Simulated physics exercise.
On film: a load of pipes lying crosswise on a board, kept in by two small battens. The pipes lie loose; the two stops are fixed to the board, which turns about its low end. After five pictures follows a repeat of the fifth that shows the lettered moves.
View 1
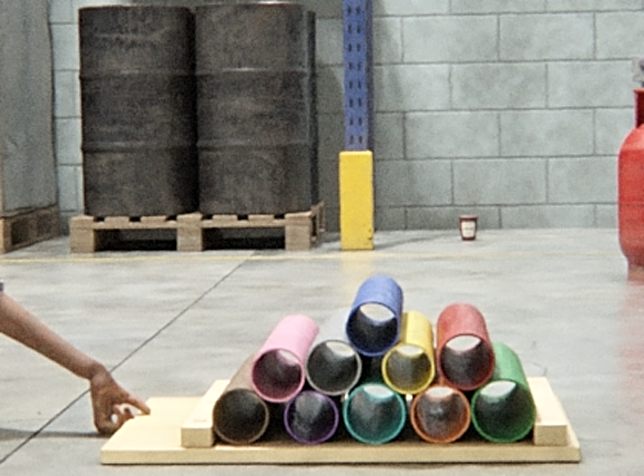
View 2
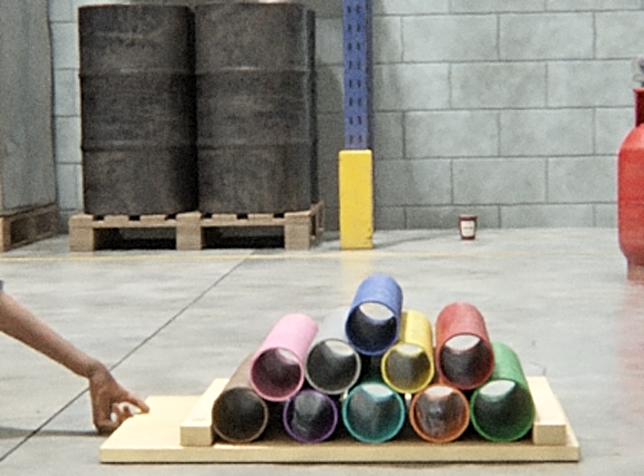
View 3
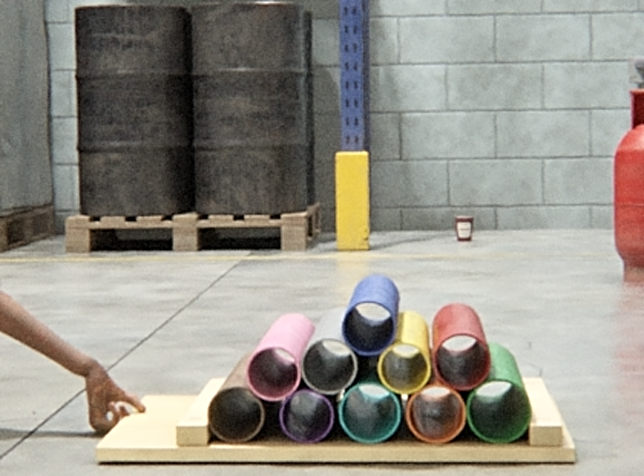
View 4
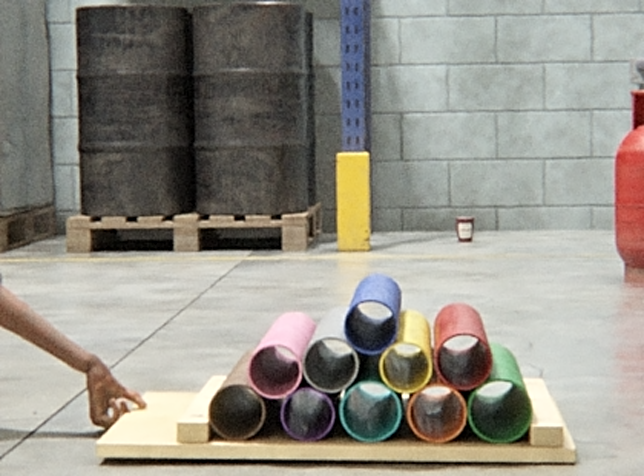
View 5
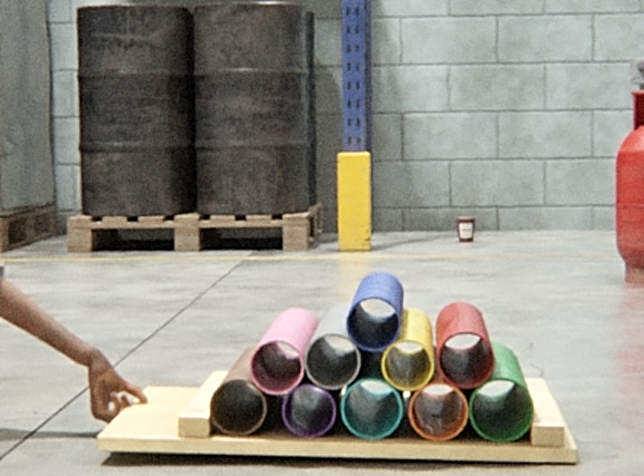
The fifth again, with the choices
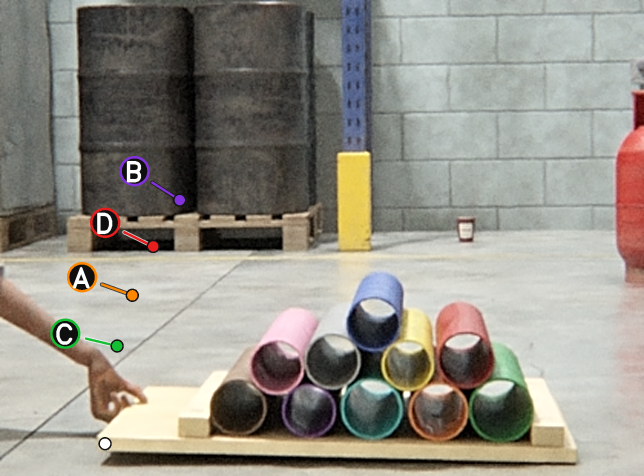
A hand slightly lifts the left end of a board holding stacked, colourful pipes.
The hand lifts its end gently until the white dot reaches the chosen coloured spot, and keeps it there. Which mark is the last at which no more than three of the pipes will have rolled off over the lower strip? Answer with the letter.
The last mark within the limit is D.
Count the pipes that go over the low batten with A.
It comes to none.
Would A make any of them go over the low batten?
No.
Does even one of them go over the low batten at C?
No.
On the copy, A at (133, 295); B at (180, 200); C at (117, 346); D at (153, 246); the white dot at (105, 444).
On D. First, board at 16°.
Then, board at 27°.
Finally, board at 27°, none over the low batten.
By contrast, A none over the low batten; B five over the low batten; C none over the low batten.
